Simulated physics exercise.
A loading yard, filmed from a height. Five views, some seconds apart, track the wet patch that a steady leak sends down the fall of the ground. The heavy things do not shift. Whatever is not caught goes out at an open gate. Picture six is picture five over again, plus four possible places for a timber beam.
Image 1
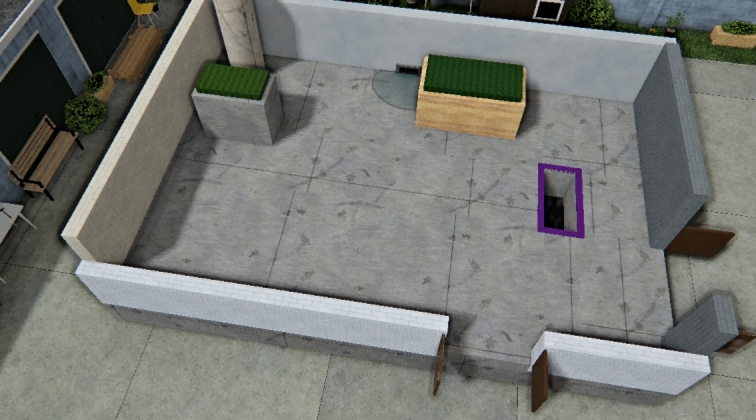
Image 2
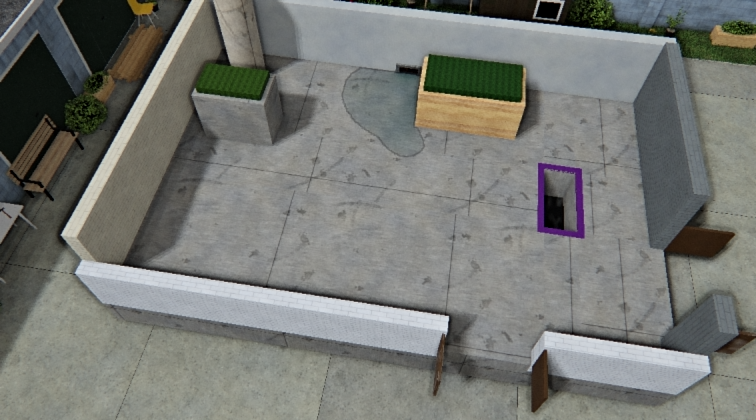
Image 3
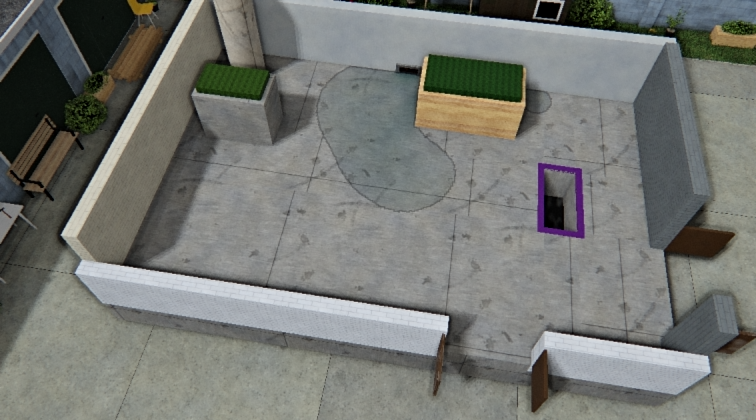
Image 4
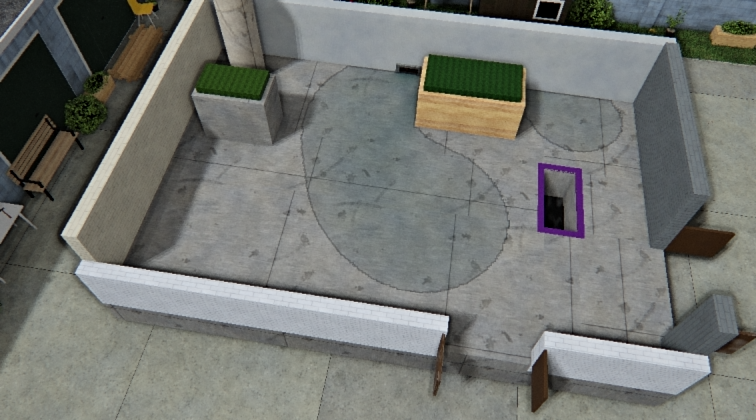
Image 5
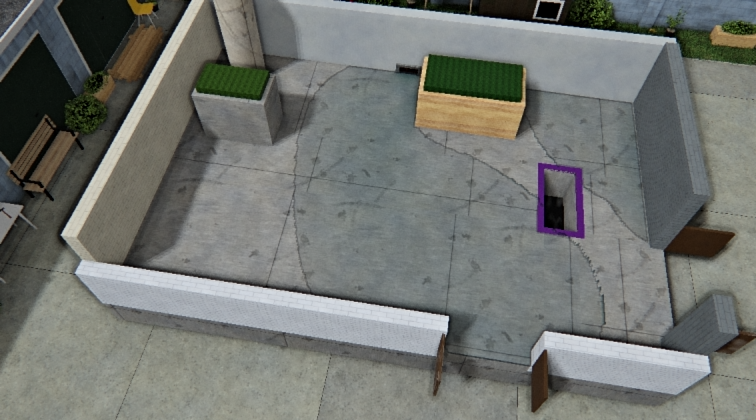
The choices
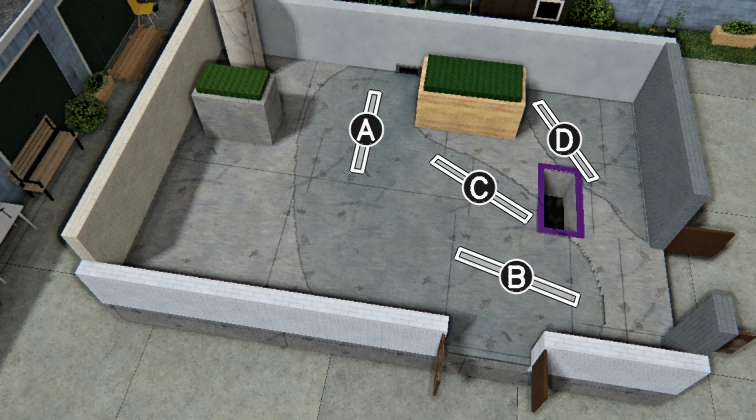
Dark wet patch spreading from beside a wooden planter across a walled concrete yard, passing around a purple-edged rectangular drain.
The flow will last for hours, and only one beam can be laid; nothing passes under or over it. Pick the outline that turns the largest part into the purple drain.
Position D does it best.
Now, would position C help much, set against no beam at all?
No.
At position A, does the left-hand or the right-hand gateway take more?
More leaves on the right.
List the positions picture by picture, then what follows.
In the first frame, outfall at (409, 70); purple drain at (560, 199); open gate at (655, 291); open gate at (487, 344); front seen at (402, 104), 2 % of the ground wet; purple drain still dry.
In the second frame, front seen at (397, 148), 7 % of the ground wet; purple drain still dry.
In the third frame, front seen at (383, 203), 16 % of the ground wet; purple drain still dry.
In the fourth frame, front seen at (455, 283), 33 % of the ground wet; purple drain still dry.
In the fifth frame, front seen at (589, 320), 53 % of the ground wet; purple drain still dry.
On the marked copy, A from (357, 171) to (375, 92); B from (458, 253) to (576, 300); C from (434, 159) to (528, 218); D from (538, 103) to (592, 179).
With A, about 4 % of the stream goes into the purple drain, about 96 % out by the gates.
With B, about 4 % of the stream goes into the purple drain, about 96 % out by the gates.
With C, about 3 % of the stream goes into the purple drain, about 97 % out by the gates.
With D, about 9 % of the stream goes into the purple drain, about 91 % out by the gates.
